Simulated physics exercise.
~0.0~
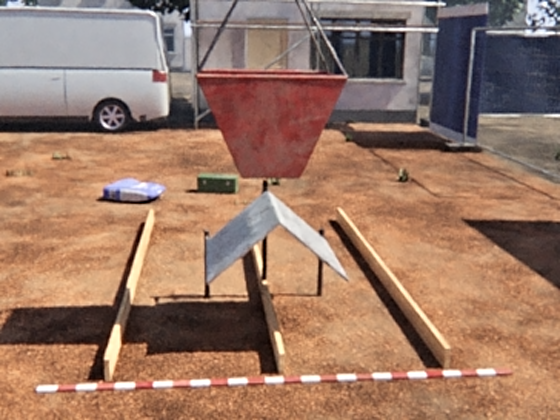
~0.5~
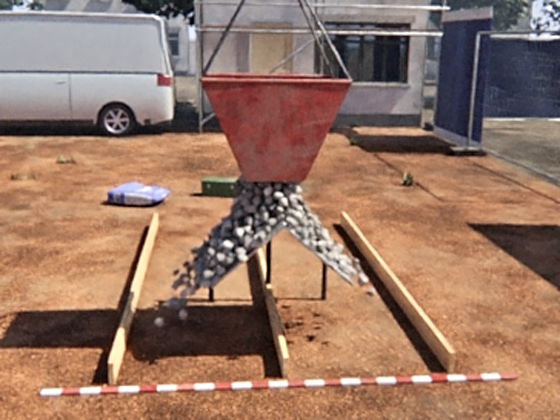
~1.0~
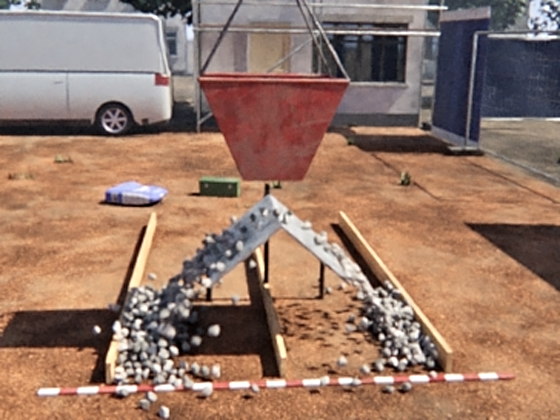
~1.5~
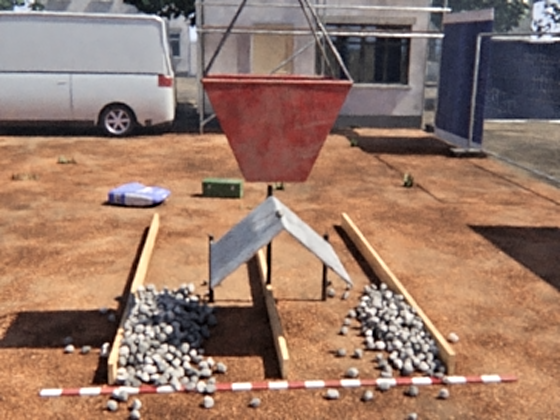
A red crane skip hangs above a fixed grey steel ridge on a reddish dirt yard, seen from the front by a slightly swaying camera. Three planks on the ground mark two bays, with a red and white pole across the near side and a white van, blue bag and green box behind. Grey stones pour from the skip's bottom onto the peak and split down both slopes. They tumble into the bays and spread towards the pole. Finally the steel is bare, and the left bay holds clearly more stones than the right, with a few scattered beyond the pole.
